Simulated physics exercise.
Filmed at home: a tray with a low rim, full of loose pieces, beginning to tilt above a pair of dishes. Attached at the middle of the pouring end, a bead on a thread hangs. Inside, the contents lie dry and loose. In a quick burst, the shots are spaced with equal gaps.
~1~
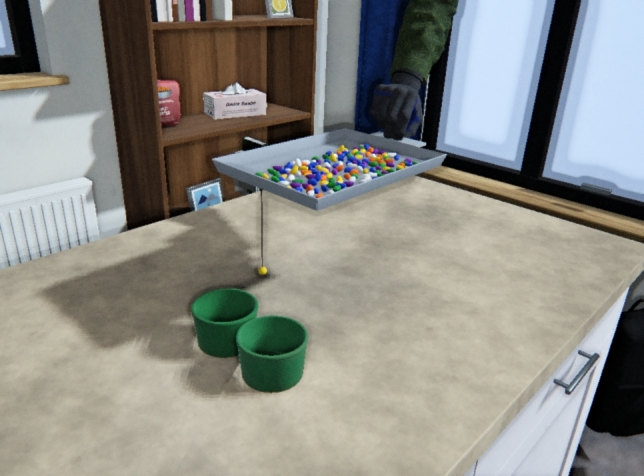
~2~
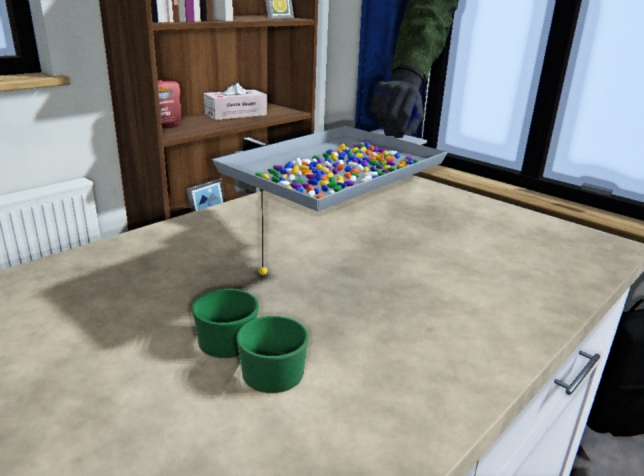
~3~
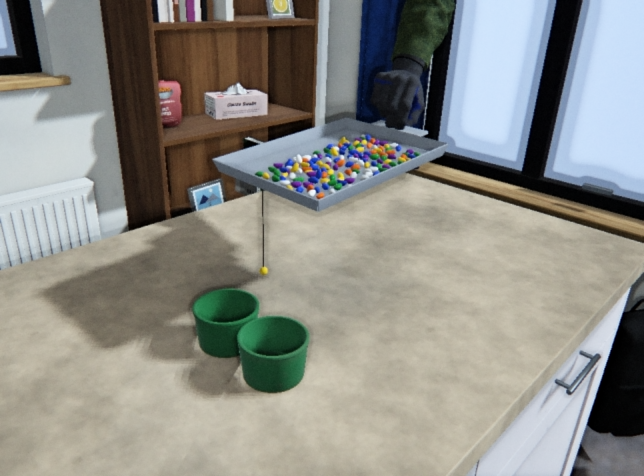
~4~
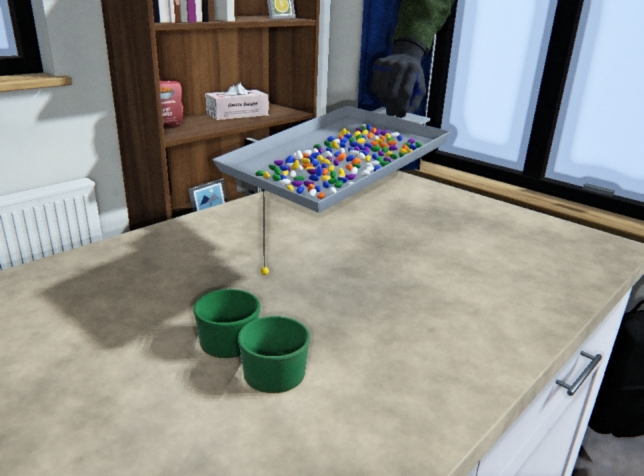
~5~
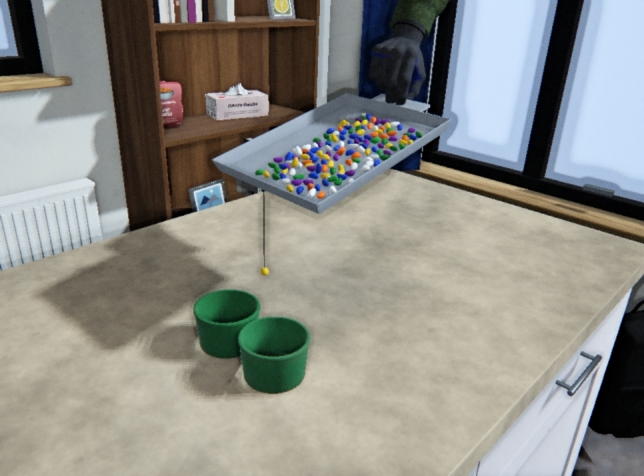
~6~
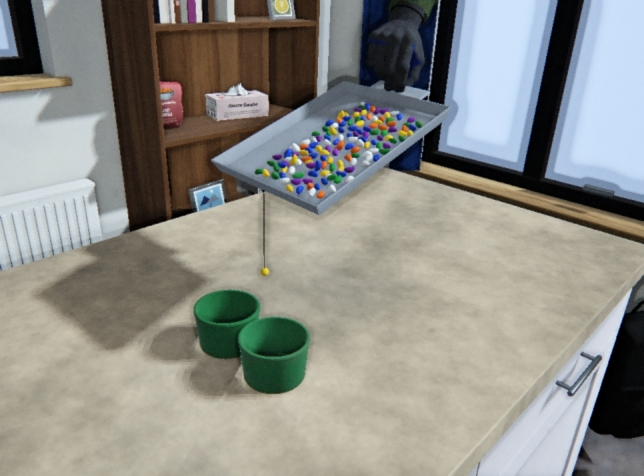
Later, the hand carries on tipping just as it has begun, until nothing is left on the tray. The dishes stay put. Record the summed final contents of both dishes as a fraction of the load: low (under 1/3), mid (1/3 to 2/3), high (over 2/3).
Recorded: Mid.
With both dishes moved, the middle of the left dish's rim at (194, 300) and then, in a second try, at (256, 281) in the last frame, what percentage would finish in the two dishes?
20 %, 20 %.
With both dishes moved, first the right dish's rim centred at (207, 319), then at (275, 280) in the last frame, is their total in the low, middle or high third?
One: Less than a third. Two: Less than a third.
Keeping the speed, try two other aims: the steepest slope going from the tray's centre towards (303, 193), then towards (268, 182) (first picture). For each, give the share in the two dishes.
The first try would leave around 20 per cent there, the second around 30 per cent.
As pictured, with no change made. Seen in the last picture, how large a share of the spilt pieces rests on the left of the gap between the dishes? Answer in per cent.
Roughly 40 percent.
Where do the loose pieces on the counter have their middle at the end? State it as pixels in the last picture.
The middle is around (273, 339).
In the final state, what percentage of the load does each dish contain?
Around 20 in a hundred in the left dish and around 30 in a hundred in the right dish.
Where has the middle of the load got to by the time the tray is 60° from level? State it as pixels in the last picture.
The middle of the pieces sits at roughly (292, 165).
Shortly afterwards, tray tipped steeply; the whole lot on the tray.
Next, tray tipped right over; the bulk on the tray; a little in the right dish; only a few in the left dish; a little outside both; a little in the air.
Some moments later, tray tipped past a quarter turn; near a quarter in the right dish; near a quarter in the left dish; near half outside both.
In the end, tray tipped past a quarter turn; near a quarter in the right dish; near a quarter in the left dish; near half outside both.
